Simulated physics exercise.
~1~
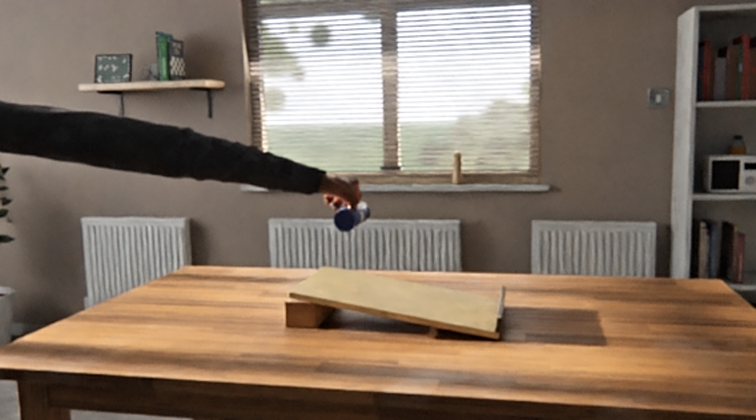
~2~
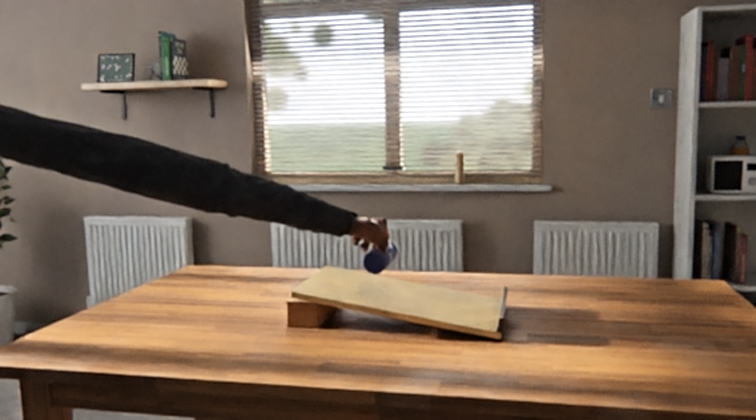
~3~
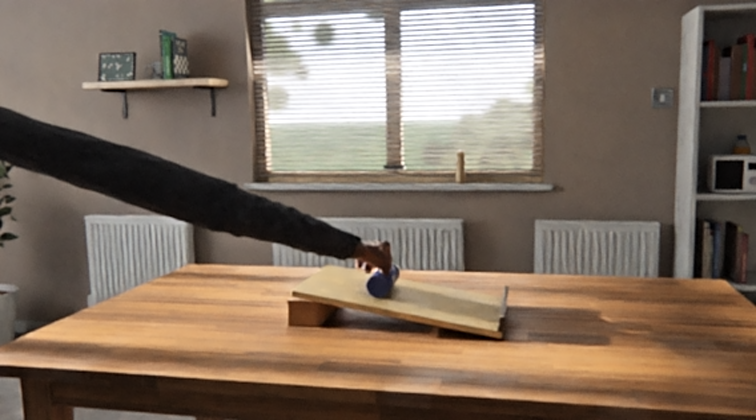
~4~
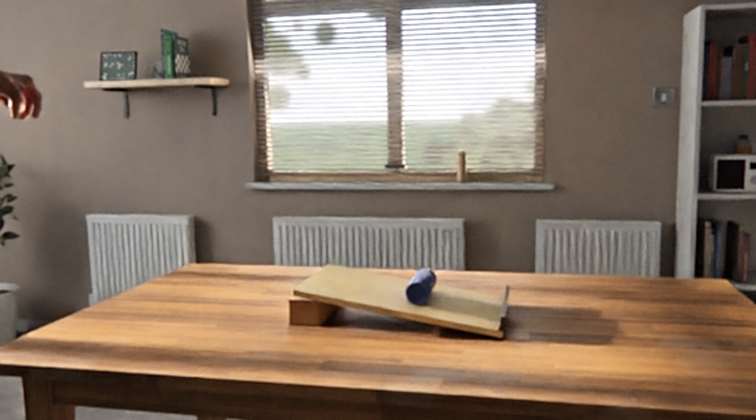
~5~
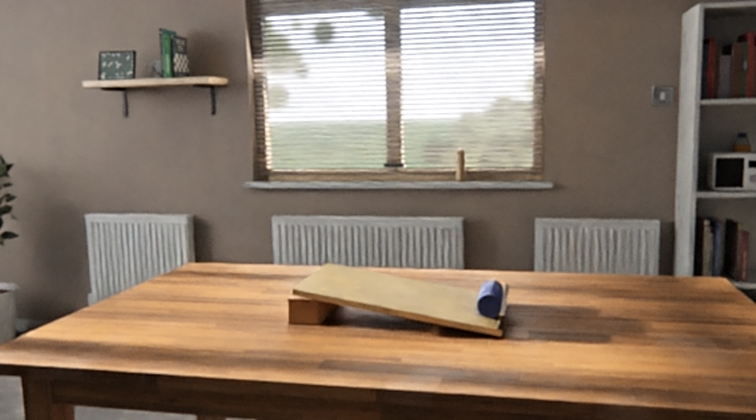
A blue cylinder, laid on its side on a propped-up board by a hand that lets go, rolls down to the low end.
